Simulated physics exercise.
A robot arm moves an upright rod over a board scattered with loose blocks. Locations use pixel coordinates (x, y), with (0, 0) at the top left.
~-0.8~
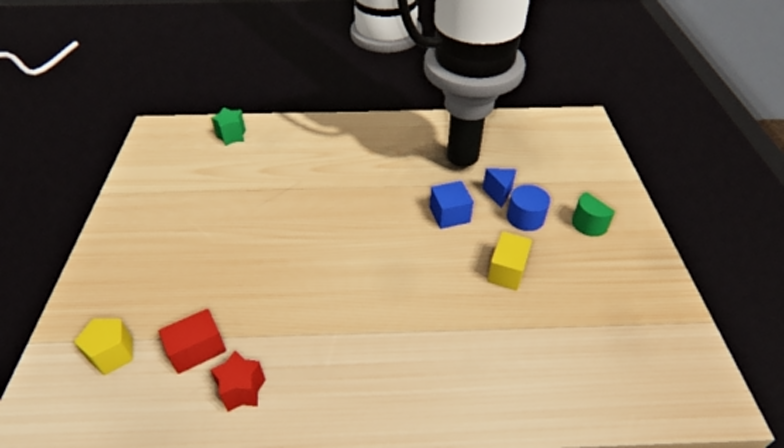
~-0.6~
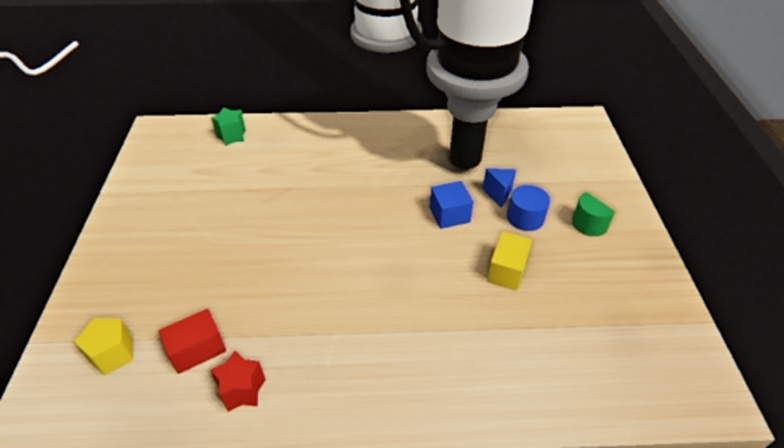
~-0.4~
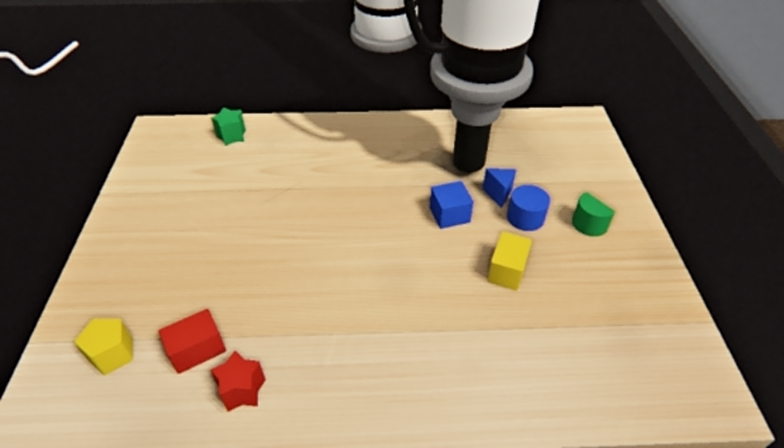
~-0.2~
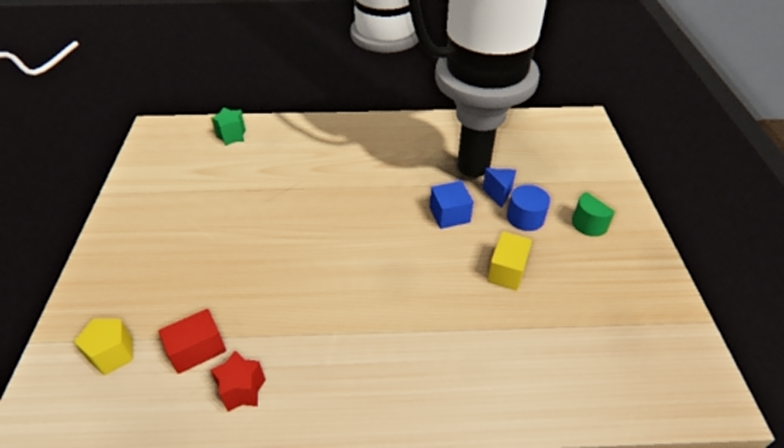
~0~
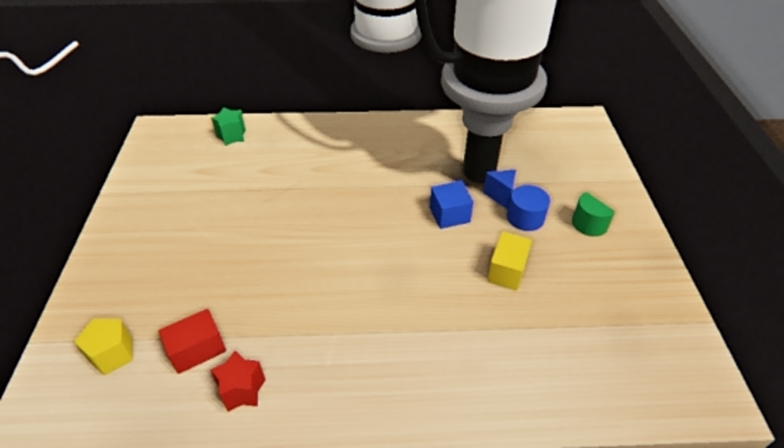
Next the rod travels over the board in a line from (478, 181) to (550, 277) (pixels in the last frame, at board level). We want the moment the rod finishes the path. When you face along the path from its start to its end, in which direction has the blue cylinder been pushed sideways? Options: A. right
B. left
B: Left.
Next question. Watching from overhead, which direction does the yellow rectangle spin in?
Direction: Clockwise.
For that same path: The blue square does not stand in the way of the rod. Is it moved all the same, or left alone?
Stays put.
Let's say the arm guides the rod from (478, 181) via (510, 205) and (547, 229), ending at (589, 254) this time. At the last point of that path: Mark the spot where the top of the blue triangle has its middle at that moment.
In the picture, that point is around (525, 217).
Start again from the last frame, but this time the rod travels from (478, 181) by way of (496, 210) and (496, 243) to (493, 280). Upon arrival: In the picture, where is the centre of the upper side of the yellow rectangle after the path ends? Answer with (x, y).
The point I'd pick in the picture is (528, 289).
The first path, step by step. One third of the way, rod (502, 203); blue triangle (529, 205), turned 20° anticlockwise; blue cylinder (563, 215).
Two thirds of the way, rod (525, 234); blue triangle (554, 238), turned 40° anticlockwise; blue cylinder (571, 218).
At the end, rod (552, 270); blue square unmoved; blue triangle (589, 269), turned 60° anticlockwise; yellow rectangle (513, 262), turned 45° clockwise; blue cylinder (571, 218).
